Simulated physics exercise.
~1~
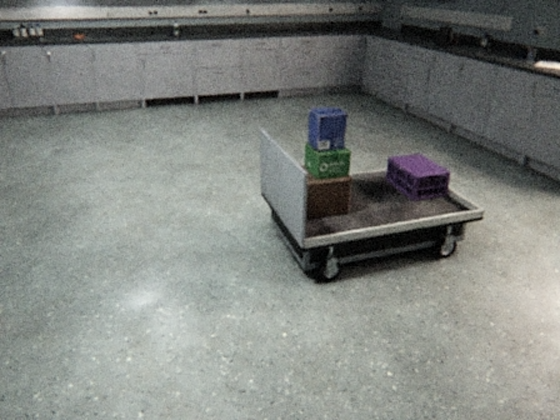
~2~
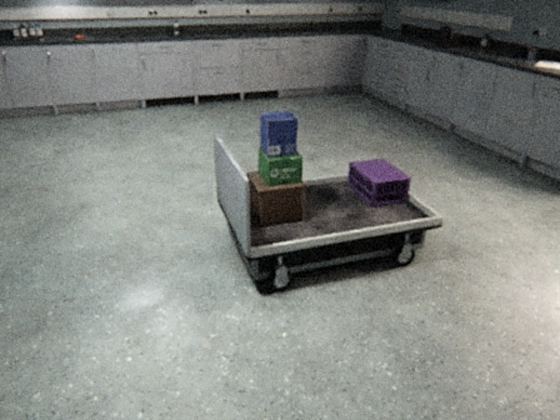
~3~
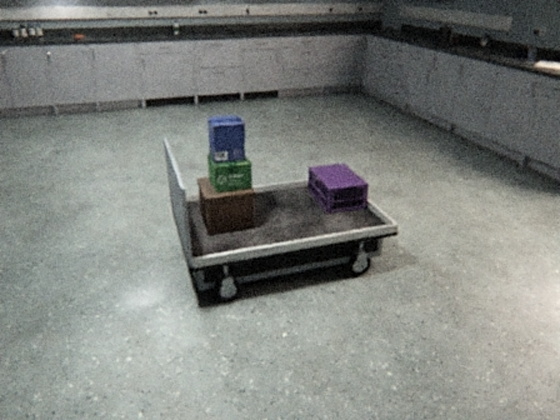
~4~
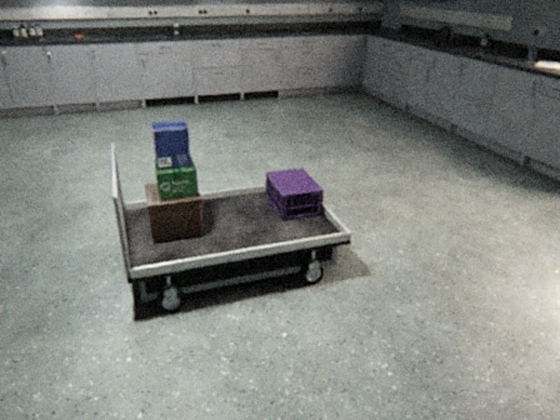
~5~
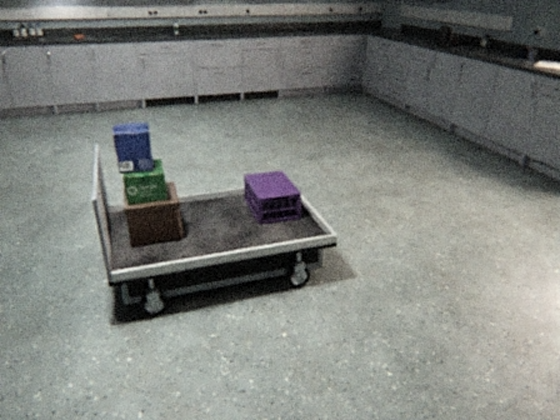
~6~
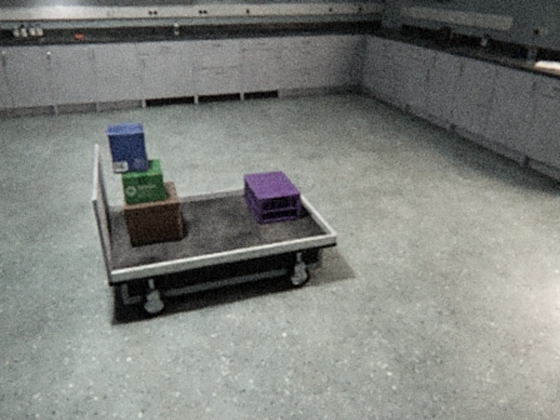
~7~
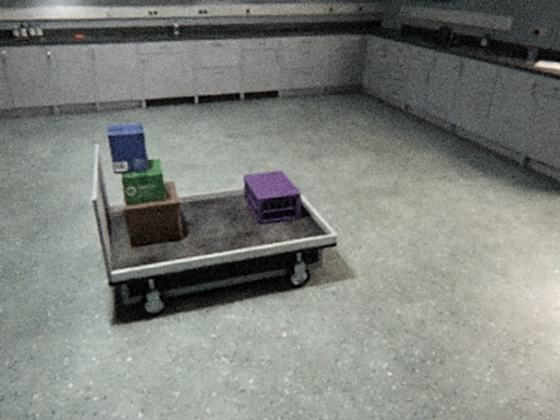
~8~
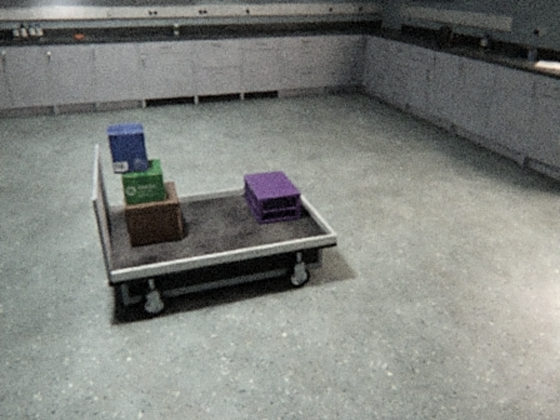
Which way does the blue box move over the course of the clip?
The blue box moves to the left, riding with the cart and then sliding a little further left on the stack as the cart stops.
